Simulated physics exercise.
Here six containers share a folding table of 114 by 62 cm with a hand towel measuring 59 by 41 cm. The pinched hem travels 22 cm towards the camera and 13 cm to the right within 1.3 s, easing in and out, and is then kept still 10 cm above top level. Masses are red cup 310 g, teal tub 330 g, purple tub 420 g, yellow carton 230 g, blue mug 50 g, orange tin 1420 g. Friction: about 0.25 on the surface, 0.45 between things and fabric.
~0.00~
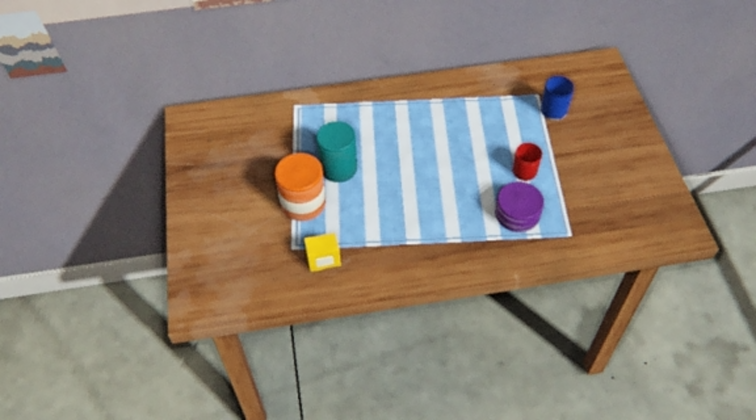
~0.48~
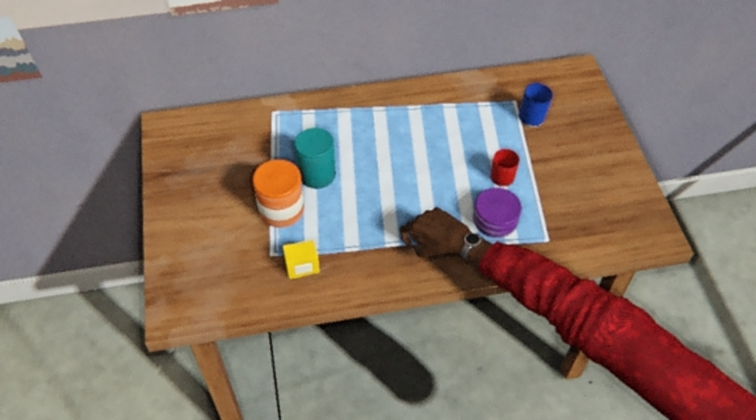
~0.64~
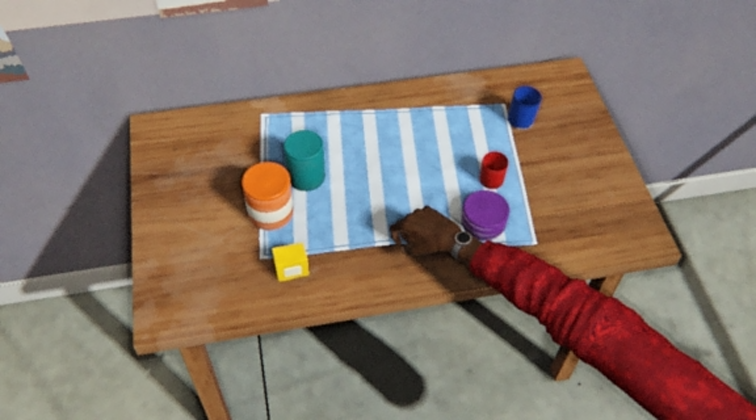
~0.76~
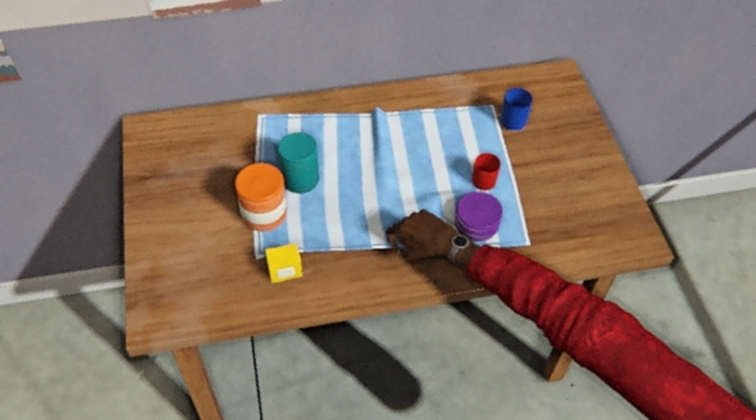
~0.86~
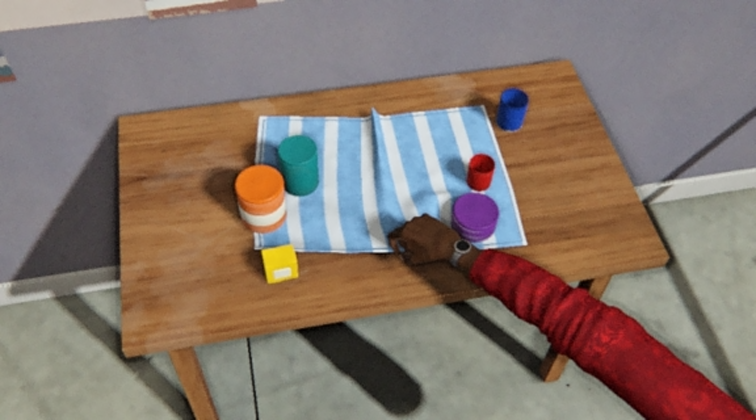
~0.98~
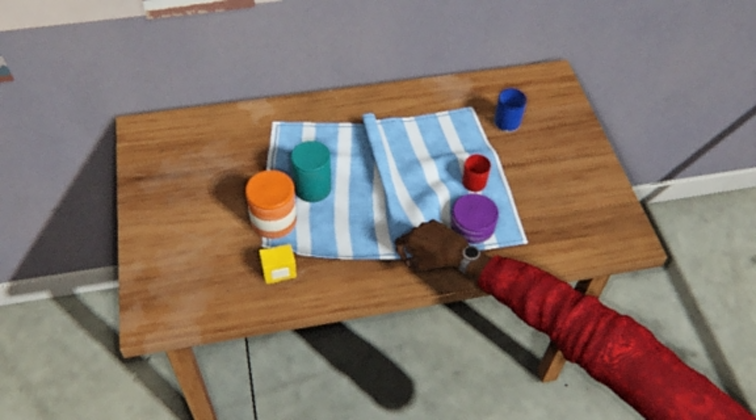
A red-sleeved arm reaching over a wooden table, pinching a striped towel's near edge and bunching it rightward, shifting orange and teal containers.
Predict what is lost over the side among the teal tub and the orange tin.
In order: The teal tub stays on; the orange tin remains up there.
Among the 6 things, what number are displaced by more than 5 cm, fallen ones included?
4 of them.
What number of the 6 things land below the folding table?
That makes 0.
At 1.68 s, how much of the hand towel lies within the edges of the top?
Some 90 per cent of it.
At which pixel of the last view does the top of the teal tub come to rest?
Around (404, 220).
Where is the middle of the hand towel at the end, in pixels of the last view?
Near (425, 229).
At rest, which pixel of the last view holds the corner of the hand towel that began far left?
At about (361, 185).
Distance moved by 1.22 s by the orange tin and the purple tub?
About: Orange tin 10 cm, purple tub 2 cm.
At 1.2 s, 100 % of the hand towel is still over the top; teal tub 13 cm off its start, orange tin 11 cm off its start, red cup 3 cm off its start.
At 1.4 s, 95 % of the hand towel is still over the top; teal tub 21 cm off its start, orange tin 18 cm off its start, red cup 8 cm off its start.
At 1.7 s, 90 % of the hand towel is still over the top; teal tub 27 cm off its start at (395, 209), orange tin 24 cm off its start at (349, 236), red cup 12 cm off its start at (481, 207).
At 1.9 s, 85 % of the hand towel is still over the top; teal tub 30 cm off its start, orange tin 27 cm off its start, red cup 16 cm off its start.
At 3.5 s, 85 % of the hand towel is still over the top; teal tub 30 cm off its start at (404, 220), orange tin 27 cm off its start at (359, 244), red cup 16 cm off its start at (488, 223), purple tub 13 cm off its start at (505, 259).
